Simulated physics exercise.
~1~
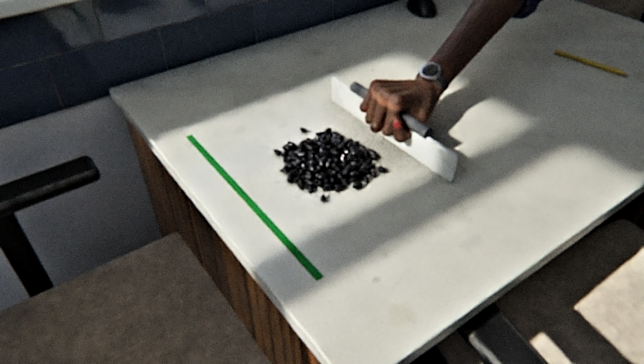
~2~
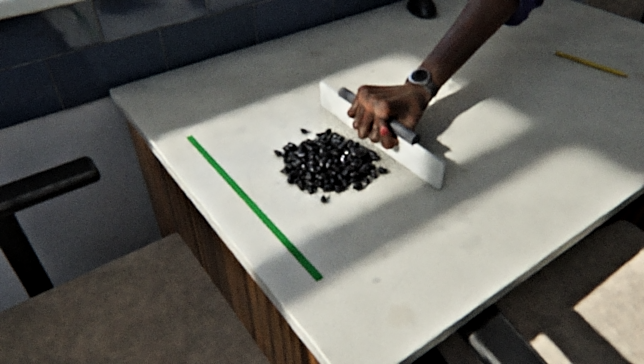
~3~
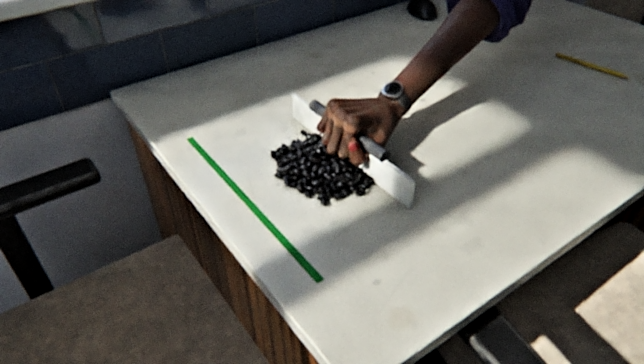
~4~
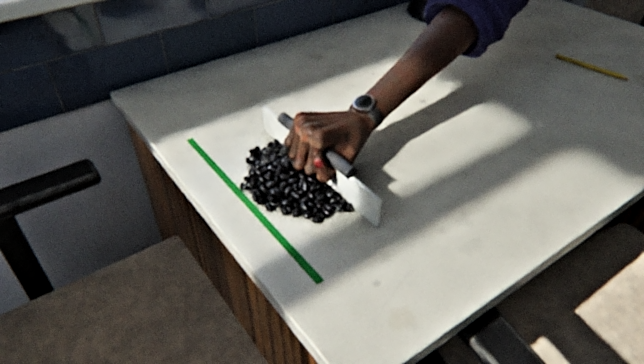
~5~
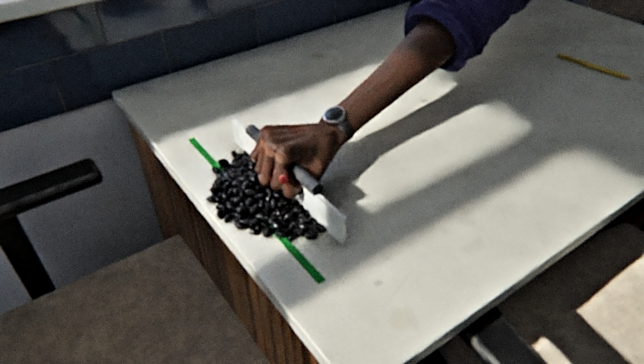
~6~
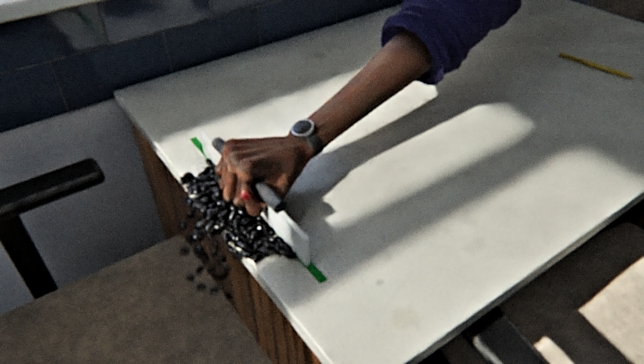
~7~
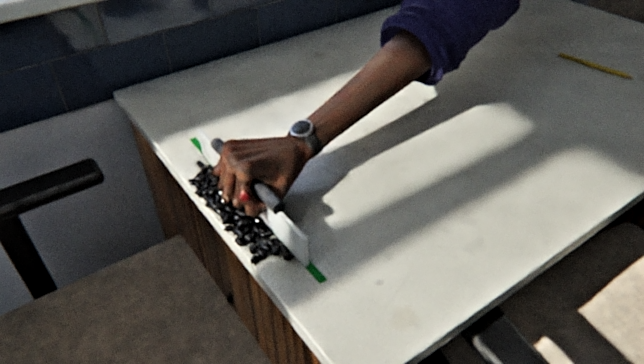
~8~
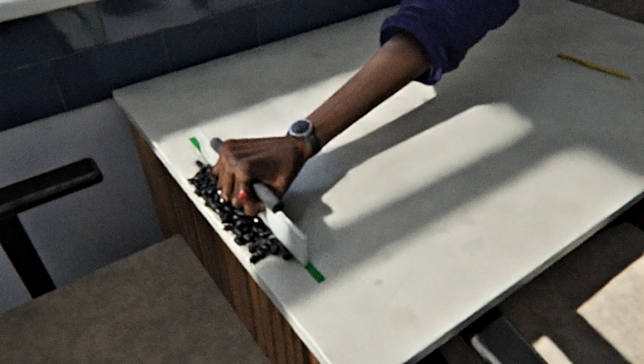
At the start, a small heap of glossy black pieces rests on a pale tabletop, with a hand wearing a watch holding a white scraper just to its right and a strip of green tape lying near the table's left edge. The hand slides the scraper leftward until it meets the heap, then pushes the pieces across the surface. The heap bunches up and spreads over the green tape toward the edge. As the scraper reaches the tape, many pieces spill off and drop beside the wooden side. The scraper stops there, leaving a reduced band of pieces along the edge.
